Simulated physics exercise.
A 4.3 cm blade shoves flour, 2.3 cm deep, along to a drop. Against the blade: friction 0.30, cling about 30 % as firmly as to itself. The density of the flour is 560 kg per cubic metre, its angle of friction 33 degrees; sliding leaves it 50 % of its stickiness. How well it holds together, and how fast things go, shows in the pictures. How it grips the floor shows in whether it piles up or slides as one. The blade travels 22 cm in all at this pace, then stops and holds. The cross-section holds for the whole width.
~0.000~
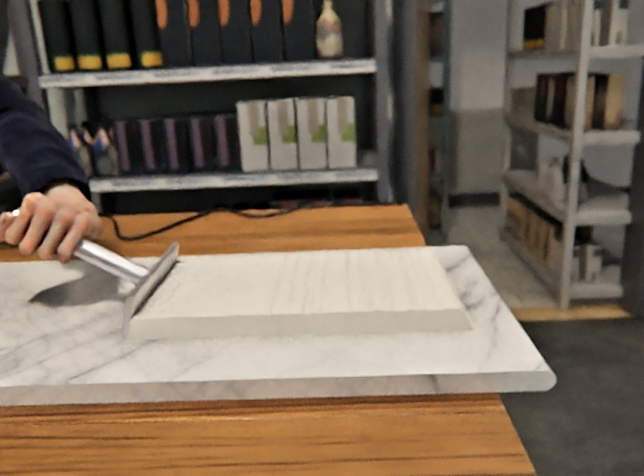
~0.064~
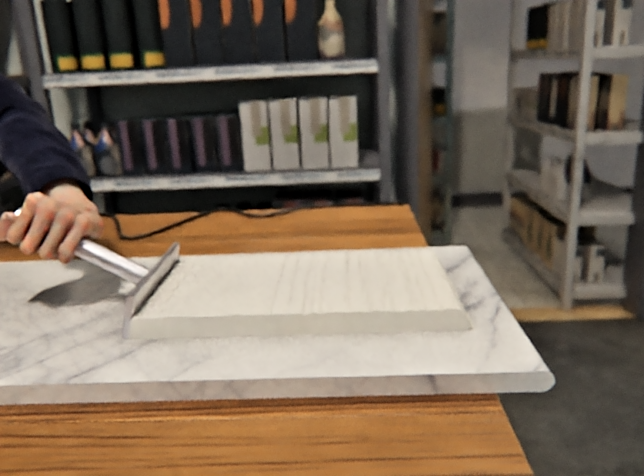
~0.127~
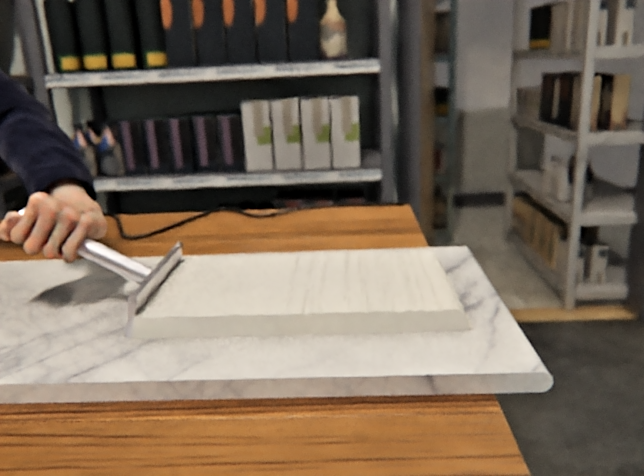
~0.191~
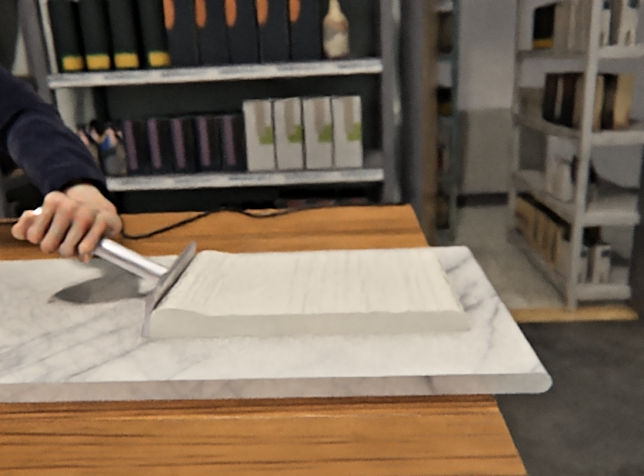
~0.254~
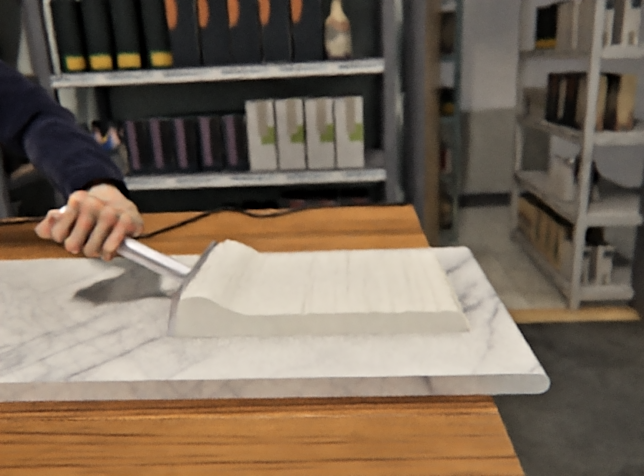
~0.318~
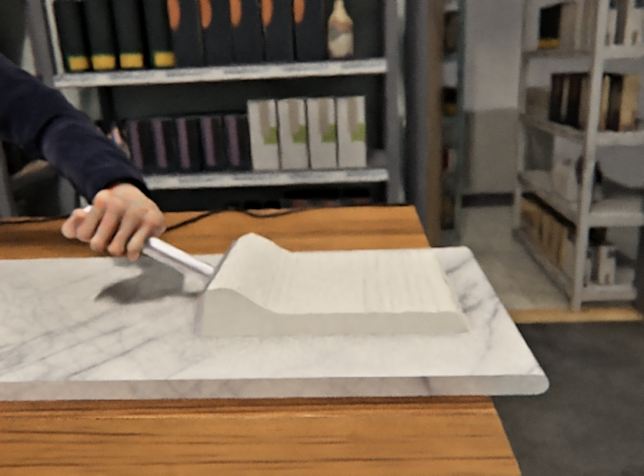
At first, a hand at the left holds a metal scraper still against a flat, pale slab of flour on a marble board. Then the hand pushes the blade to the right, and the flour beside it swells into a rounded hump that grows taller while the far end barely changes.
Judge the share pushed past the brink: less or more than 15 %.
It comes out less than 15 %.
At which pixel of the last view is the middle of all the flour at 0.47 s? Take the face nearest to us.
At about (338, 314).
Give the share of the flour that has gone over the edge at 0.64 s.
About 0 %.
By 0.47 s, 0 % has gone over the edge.
By 0.64 s, 0 % has gone over the edge and 3 % has spilled back over the blade.
By 0.82 s, 0 % has gone over the edge and 3 % has spilled back over the blade.
By 0.99 s, 0 % has gone over the edge and 3 % has spilled back over the blade.
By 1.05 s, at the end, 0 % has gone over the edge and 3 % has spilled back over the blade.
